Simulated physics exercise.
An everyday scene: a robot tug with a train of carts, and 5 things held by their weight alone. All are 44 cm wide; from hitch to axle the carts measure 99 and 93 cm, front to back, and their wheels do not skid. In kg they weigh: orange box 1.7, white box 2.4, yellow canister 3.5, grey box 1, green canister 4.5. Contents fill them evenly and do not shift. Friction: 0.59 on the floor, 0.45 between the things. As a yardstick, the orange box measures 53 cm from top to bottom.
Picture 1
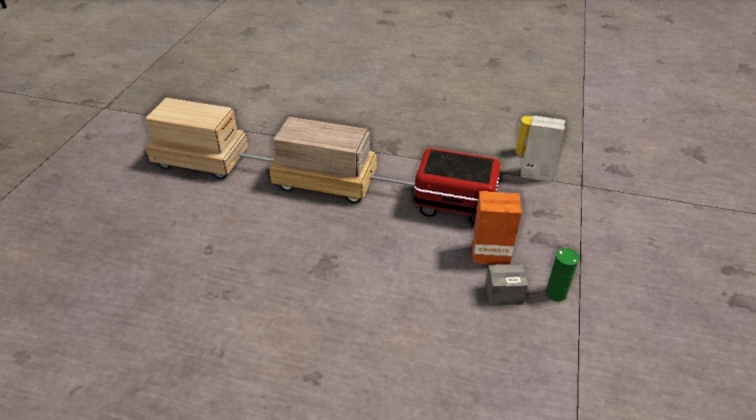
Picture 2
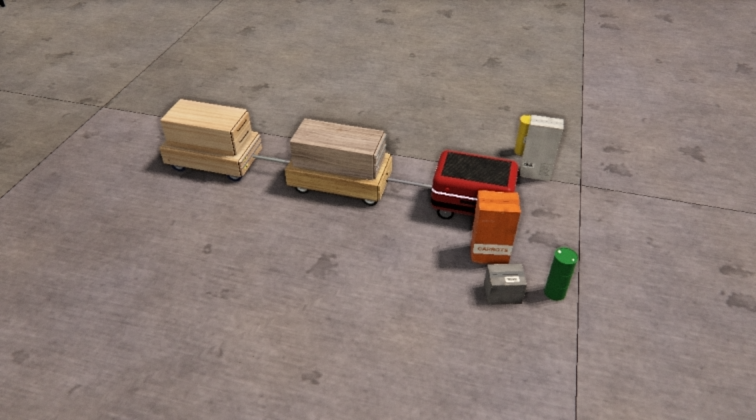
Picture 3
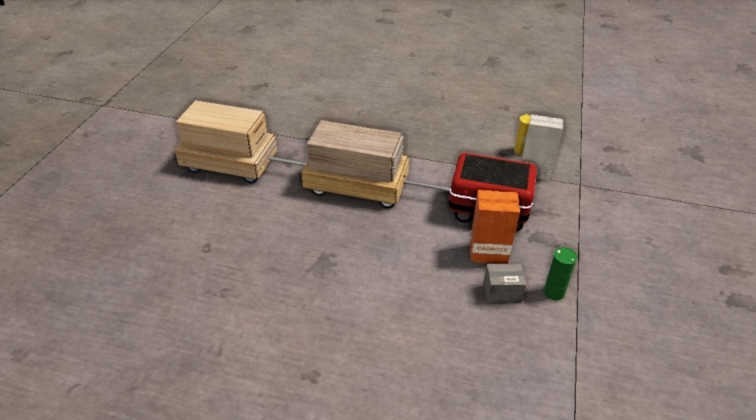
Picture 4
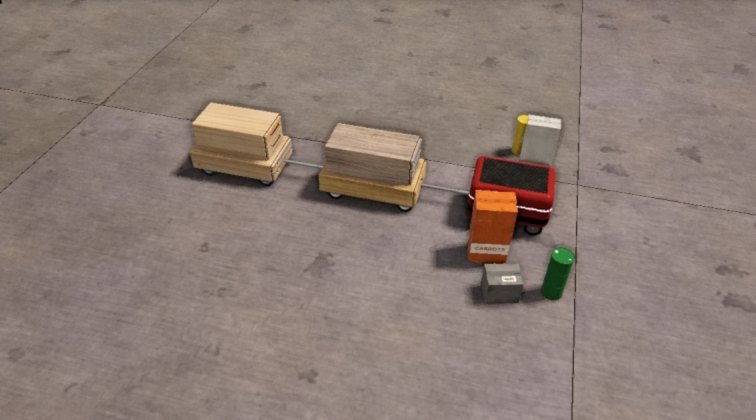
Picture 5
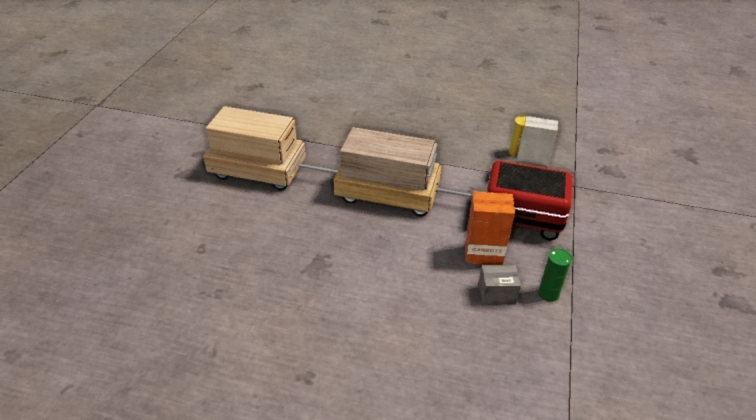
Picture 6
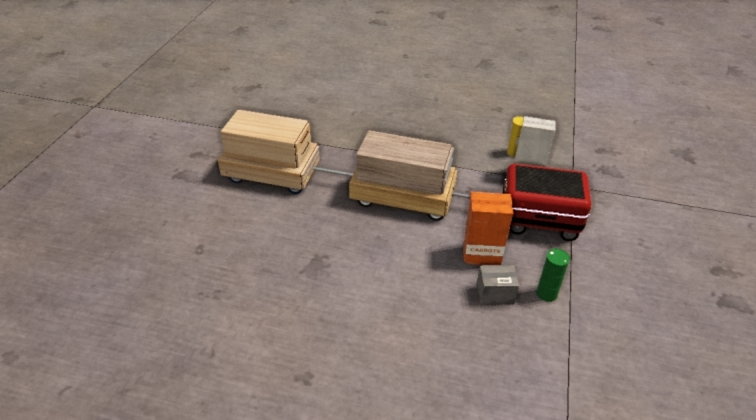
A red robot tug pulls two wooden carts loaded with wooden blocks steadily to the right across a grey floor, passing behind an orange box, a grey box and a green canister, and in front of white and yellow objects.
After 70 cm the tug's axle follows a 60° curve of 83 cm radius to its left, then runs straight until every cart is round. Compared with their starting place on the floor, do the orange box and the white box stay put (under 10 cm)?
The orange box stays put and the white box leaves its spot.
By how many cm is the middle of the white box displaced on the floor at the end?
Some 162 cm.
Then, 1.80 s after the last picture, tug has run 226 cm; white box slid 5 cm near (533, 147).
Then, 3.40 s after the last picture, tug has run 359 cm; white box slid 71 cm near (591, 125).
At rest, not toppled but over 10 cm from the start, white box; the other 4 in place, give or take 10 cm. Seen from the same camera at the end, orange box near (487, 230), white box near (654, 96).
